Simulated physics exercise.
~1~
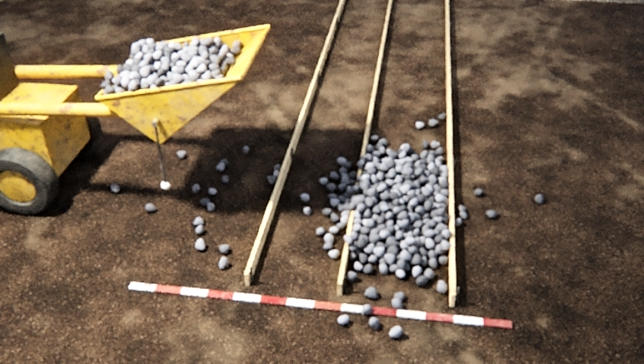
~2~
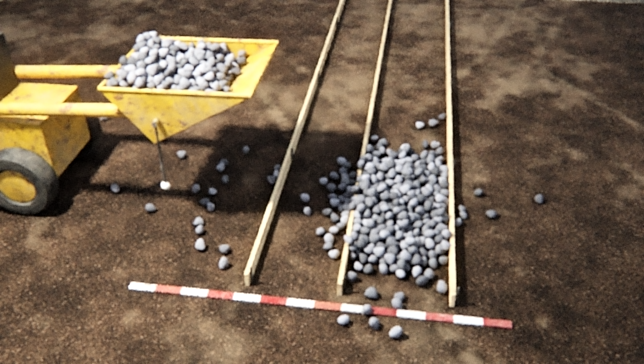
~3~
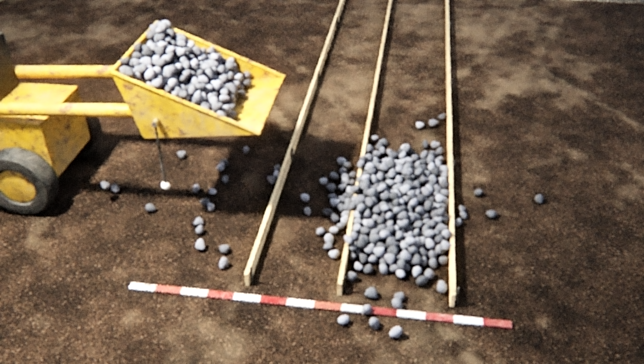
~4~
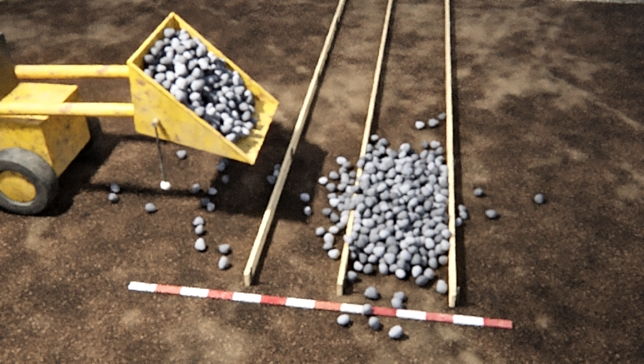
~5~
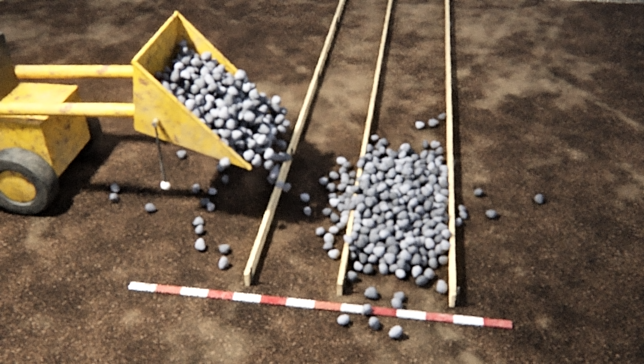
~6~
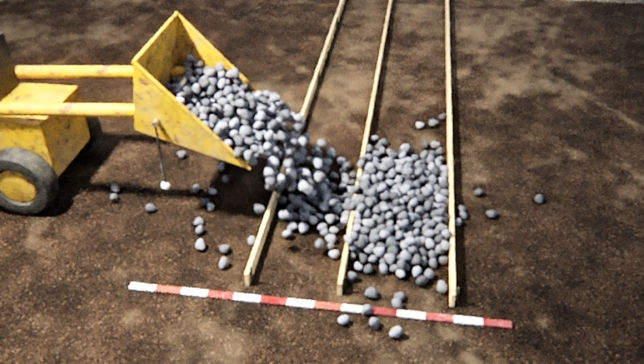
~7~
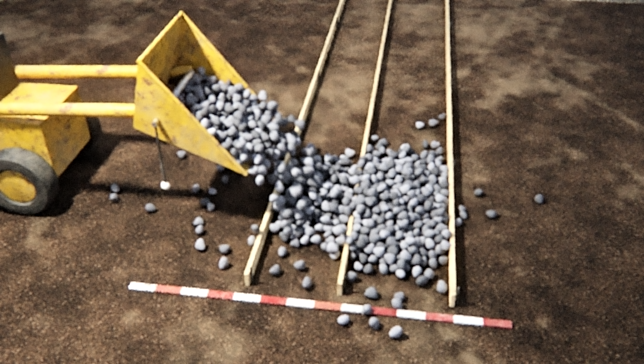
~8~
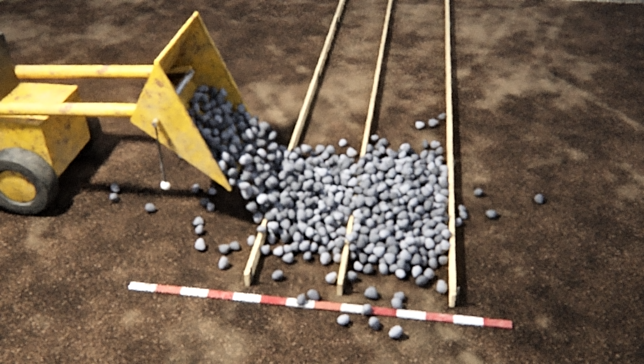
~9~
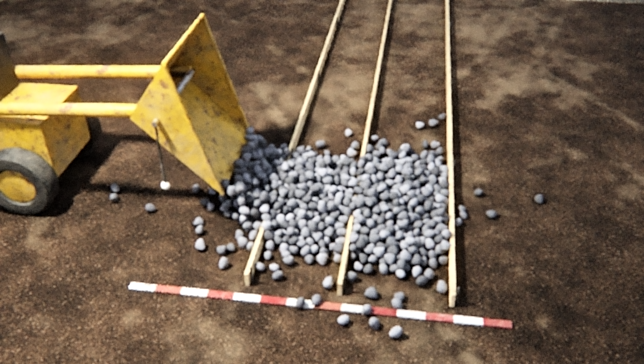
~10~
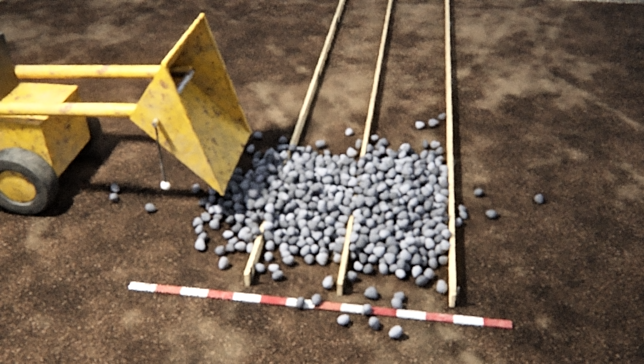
Yellow loader bucket tipping grey stones beside an earlier pile, filling the nearer gap between boards and ending empty, steeply tilted.
